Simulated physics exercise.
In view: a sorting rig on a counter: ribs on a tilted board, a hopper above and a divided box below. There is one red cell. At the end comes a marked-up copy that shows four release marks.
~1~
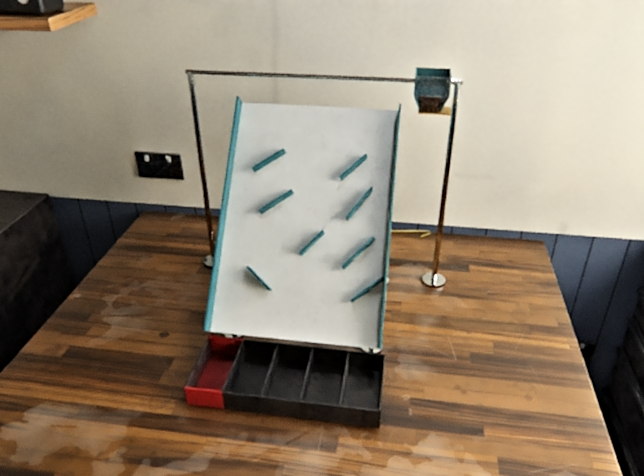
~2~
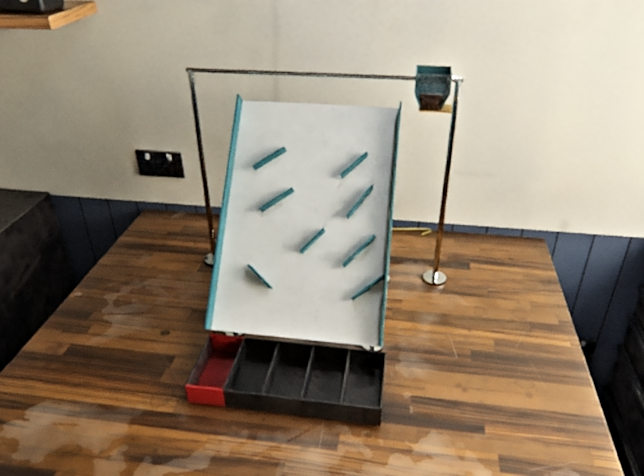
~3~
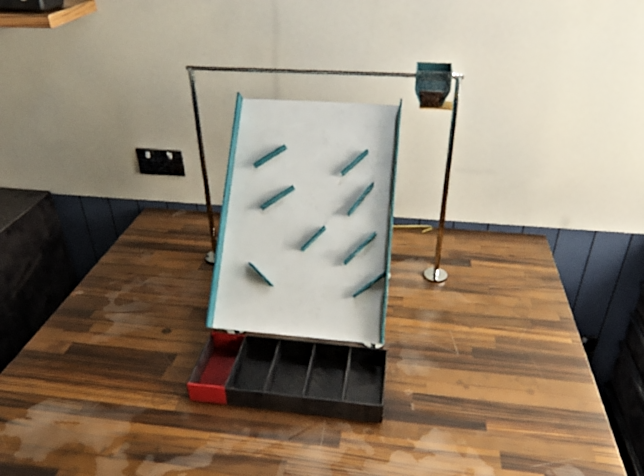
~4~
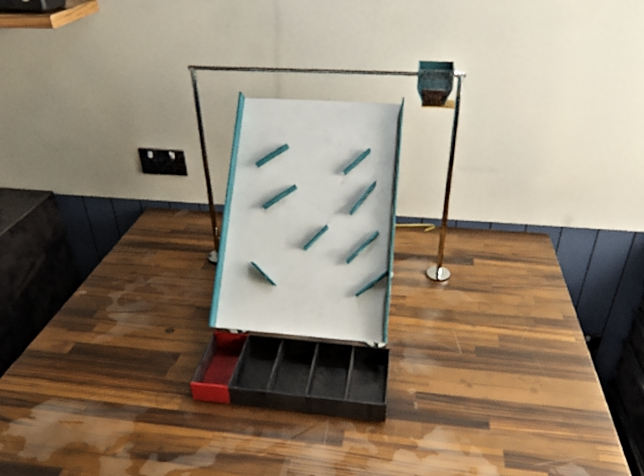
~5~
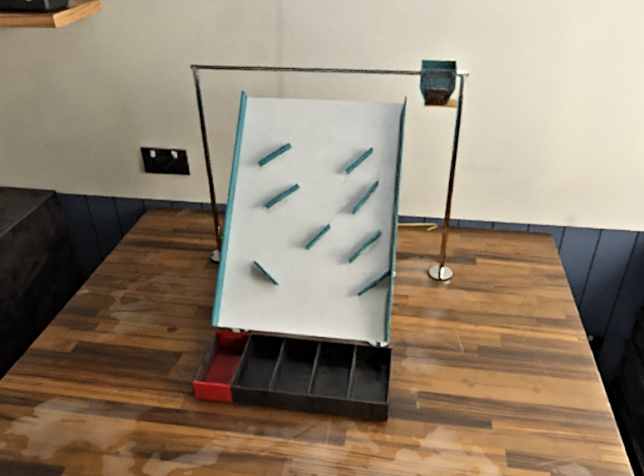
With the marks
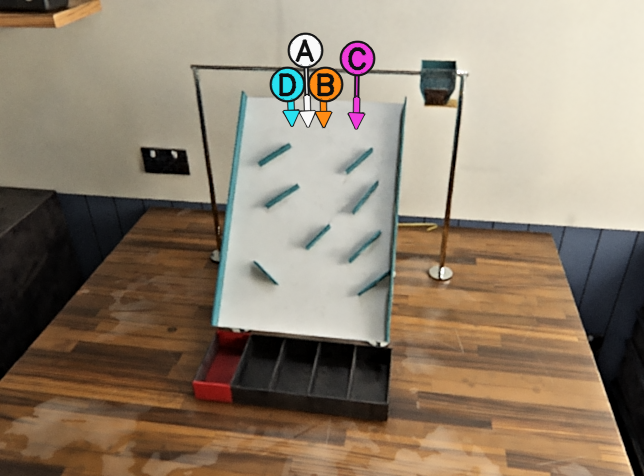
Nothing moved on the wooden counter except the view itself, which shifted very slightly, showing a tilted white board with teal ribs, a small hopper up at the right, and a black divided box with one red cell below.
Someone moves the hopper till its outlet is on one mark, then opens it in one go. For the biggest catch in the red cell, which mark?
D.
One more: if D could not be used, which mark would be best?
Mark A.
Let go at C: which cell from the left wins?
The third from the left.
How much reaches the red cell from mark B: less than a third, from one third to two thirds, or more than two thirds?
Less than a third.
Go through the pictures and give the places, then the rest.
In the first frame, hopper near (431, 101), allspice berries, door shut.
In the second frame, ribs (252, 167) to (285, 147), (341, 175) to (367, 152), (260, 209) to (292, 188).
In the third frame, ribs (348, 214) to (373, 182), (301, 249) to (325, 226), (344, 263) to (376, 232).
In the fourth frame, ribs (251, 262) to (274, 284), (355, 295) to (388, 271).
In the fifth frame, red cell near (213, 391), number 1 of 5 from the left.
On the marked copy, mark A meets the board at (307, 120); mark B meets the board at (323, 121); mark C meets the board at (356, 122); mark D meets the board at (291, 120).
With A, close to a quarter in the red cell, close to half in other cells, close to a third outside the box.
With B, only a few in the red cell, close to two thirds in other cells, close to a third outside the box.
With C, none at all in the red cell, all but a few in other cells, a small share outside the box.
With D, close to a third in the red cell, close to a quarter in other cells, close to half outside the box.
